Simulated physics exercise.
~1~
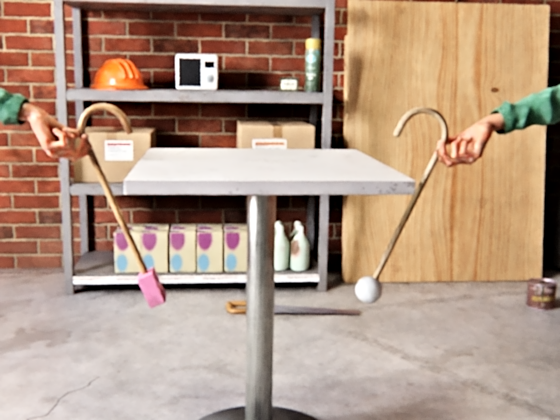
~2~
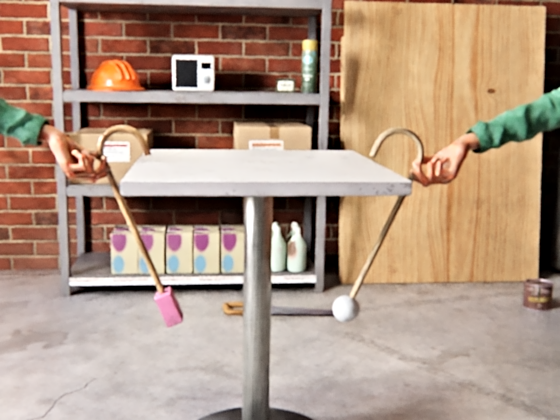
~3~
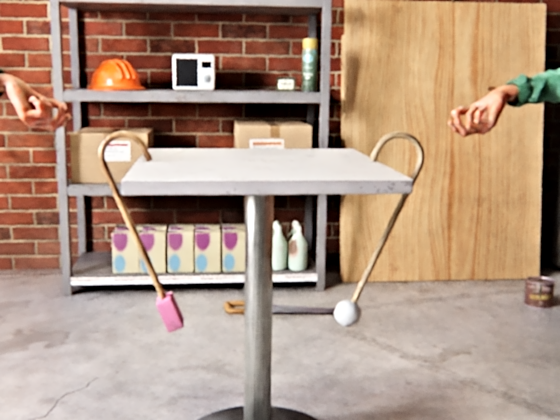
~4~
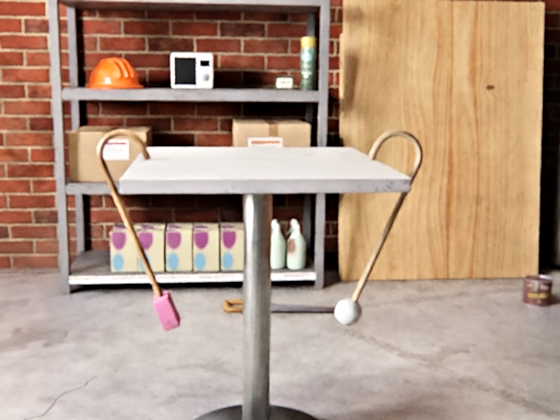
A pink brush and a white ladle, each with a curved handle, are held by hands in green sleeves at opposite sides of a table, with shelves and a brick wall behind. The brush moves right and down while the ladle moves left and down, until their hooked handles rest over the table's edges. Both hands then let go and draw back, the objects barely shifting. The hands leave the view entirely. The pink brush stays hanging from the left edge, and the white ladle stays hanging from the right.
